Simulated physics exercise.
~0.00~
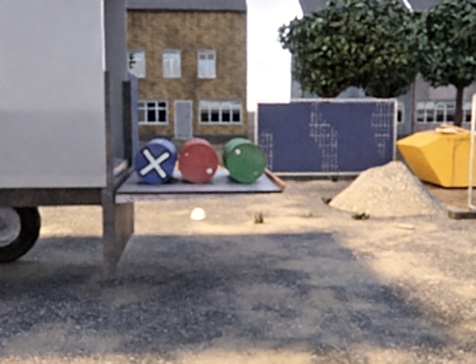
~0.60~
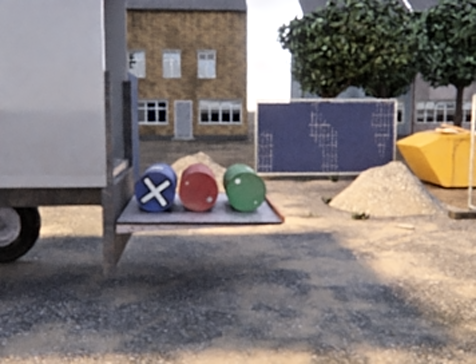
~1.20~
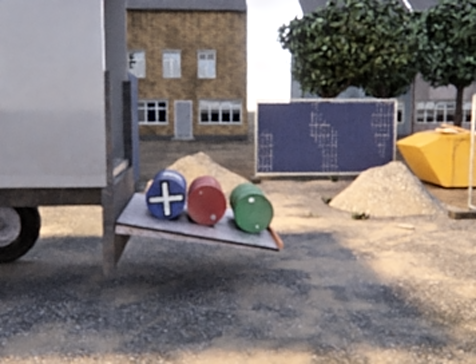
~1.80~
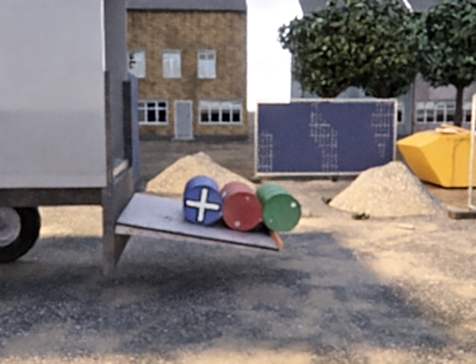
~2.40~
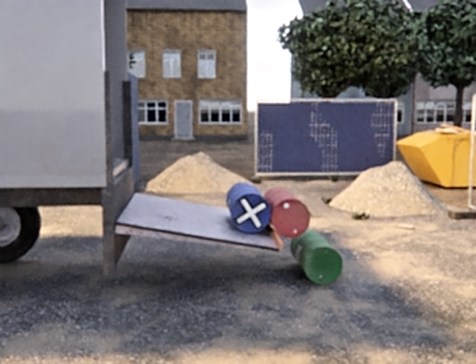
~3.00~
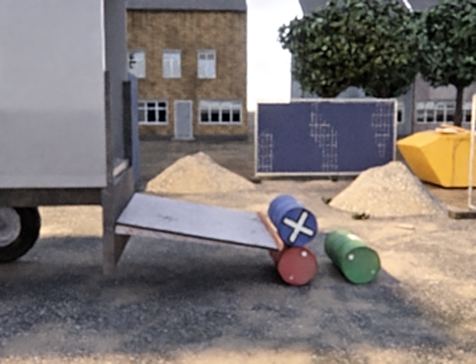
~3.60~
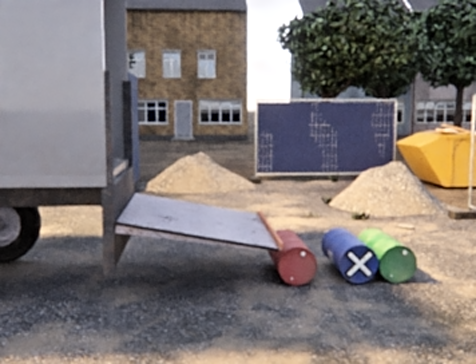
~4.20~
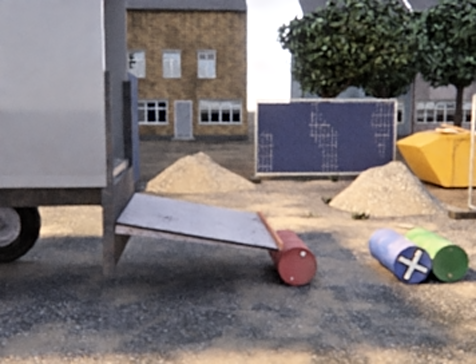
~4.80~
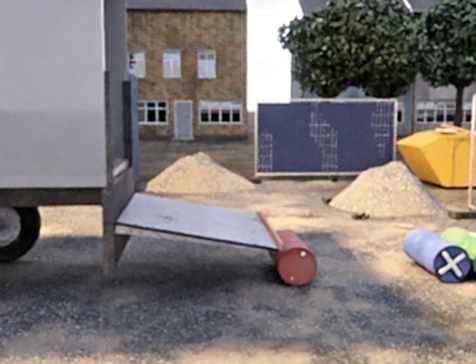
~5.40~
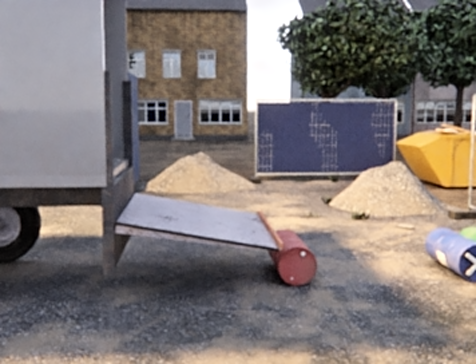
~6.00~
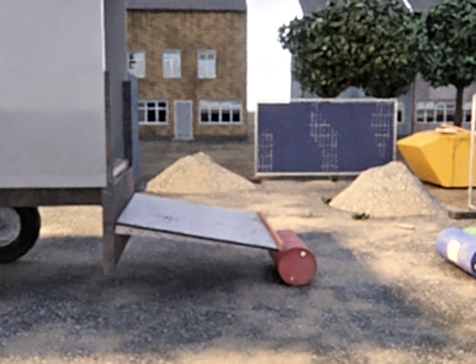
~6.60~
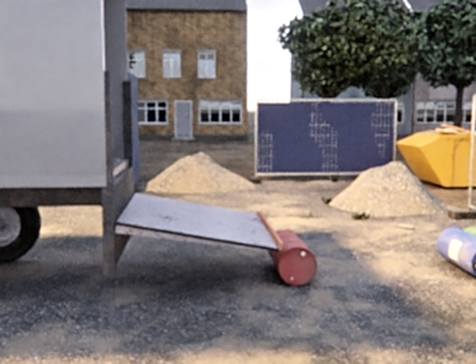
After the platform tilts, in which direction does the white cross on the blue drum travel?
The white cross travels to the right, turning with the blue drum as it rolls down the platform and away across the ground.
